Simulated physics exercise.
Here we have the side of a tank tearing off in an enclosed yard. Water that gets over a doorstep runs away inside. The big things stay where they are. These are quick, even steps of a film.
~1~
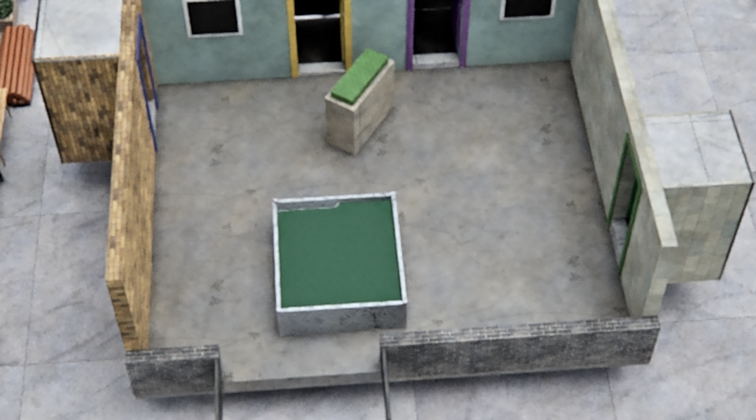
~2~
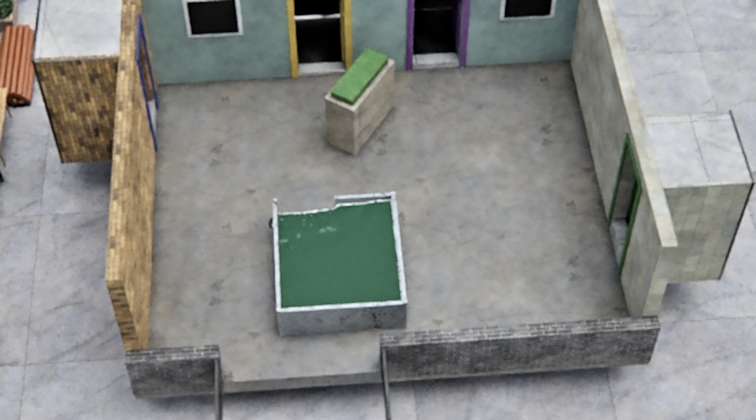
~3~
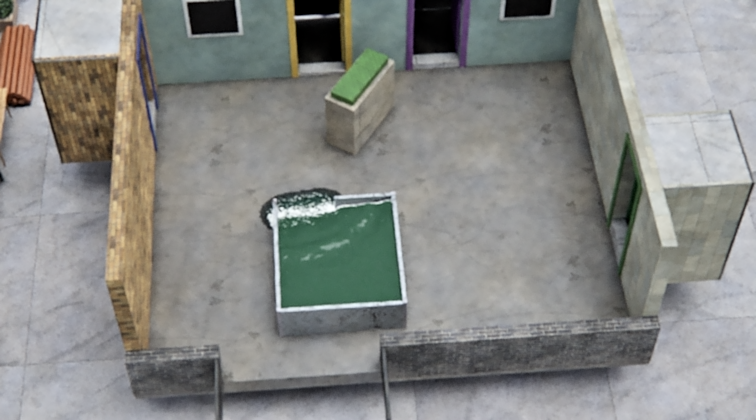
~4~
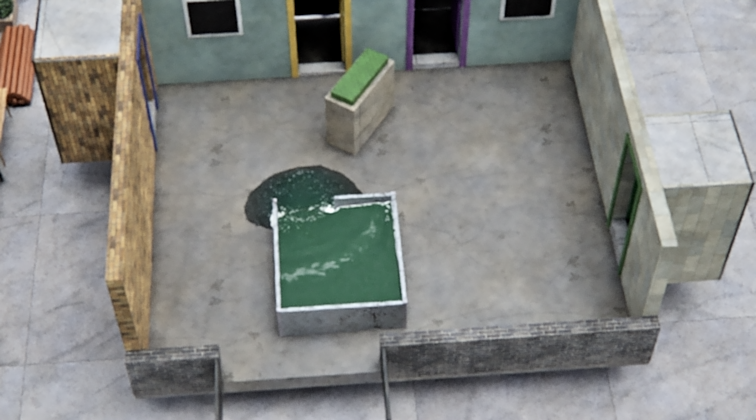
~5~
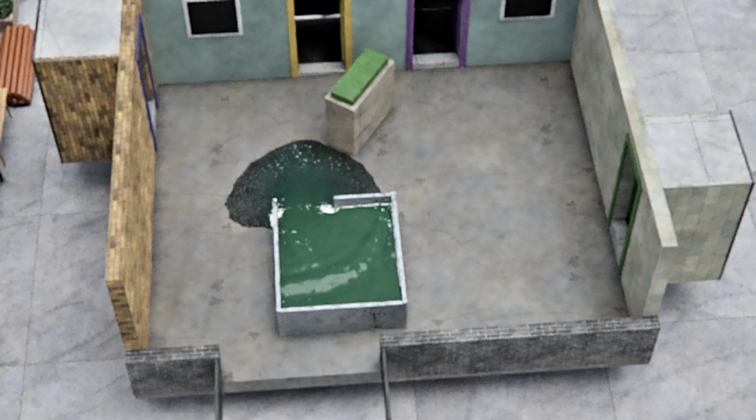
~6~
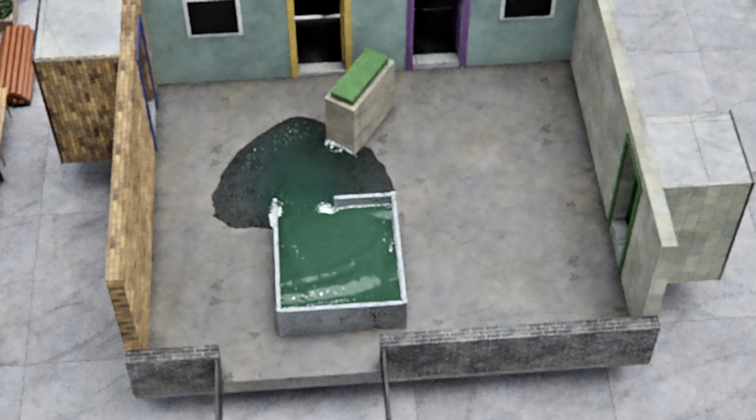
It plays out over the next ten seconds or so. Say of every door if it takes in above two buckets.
In the end: The green door holds within the limit; the blue door holds within the limit; the purple door holds within the limit; the yellow door floods.
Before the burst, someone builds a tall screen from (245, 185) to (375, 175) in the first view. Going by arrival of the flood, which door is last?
I say the door marked purple.
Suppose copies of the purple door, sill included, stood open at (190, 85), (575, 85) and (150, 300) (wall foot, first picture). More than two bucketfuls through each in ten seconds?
In that order: Floods, stays under, stays under.
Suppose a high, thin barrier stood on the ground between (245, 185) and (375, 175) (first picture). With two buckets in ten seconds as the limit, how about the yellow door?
Then: Yellow stays under.
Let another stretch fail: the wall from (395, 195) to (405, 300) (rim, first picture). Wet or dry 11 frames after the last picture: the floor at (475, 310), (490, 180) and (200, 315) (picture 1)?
In that order: Flooded, under water, no water.
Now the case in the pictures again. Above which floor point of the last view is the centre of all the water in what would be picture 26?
I would point to (295, 189).
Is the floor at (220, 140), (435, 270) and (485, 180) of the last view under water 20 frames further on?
In that order: Under water, no water, under water.
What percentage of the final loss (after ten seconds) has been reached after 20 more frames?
Close to 25 %.
A moment on, water covers 20 % of the floor; the green door not reached, the blue door not reached, the purple door not reached, the yellow door under two buckets in.
Next, water covers 30 % of the floor; the green door not reached, the blue door wet at the sill, nothing in, the purple door not reached, the yellow door over two buckets in.
Then, water covers 40 % of the floor; the green door not reached, the blue door wet at the sill, nothing in, the purple door wet at the sill, nothing in, the yellow door far over two buckets in.
Later, water covers 60 % of the floor; the green door not reached, the blue door wet at the sill, nothing in, the purple door wet at the sill, nothing in, the yellow door far over two buckets in.
In the end, water covers 80 % of the floor; the green door wet at the sill, nothing in, the blue door wet at the sill, nothing in, the purple door wet at the sill, nothing in, the yellow door far over two buckets in.
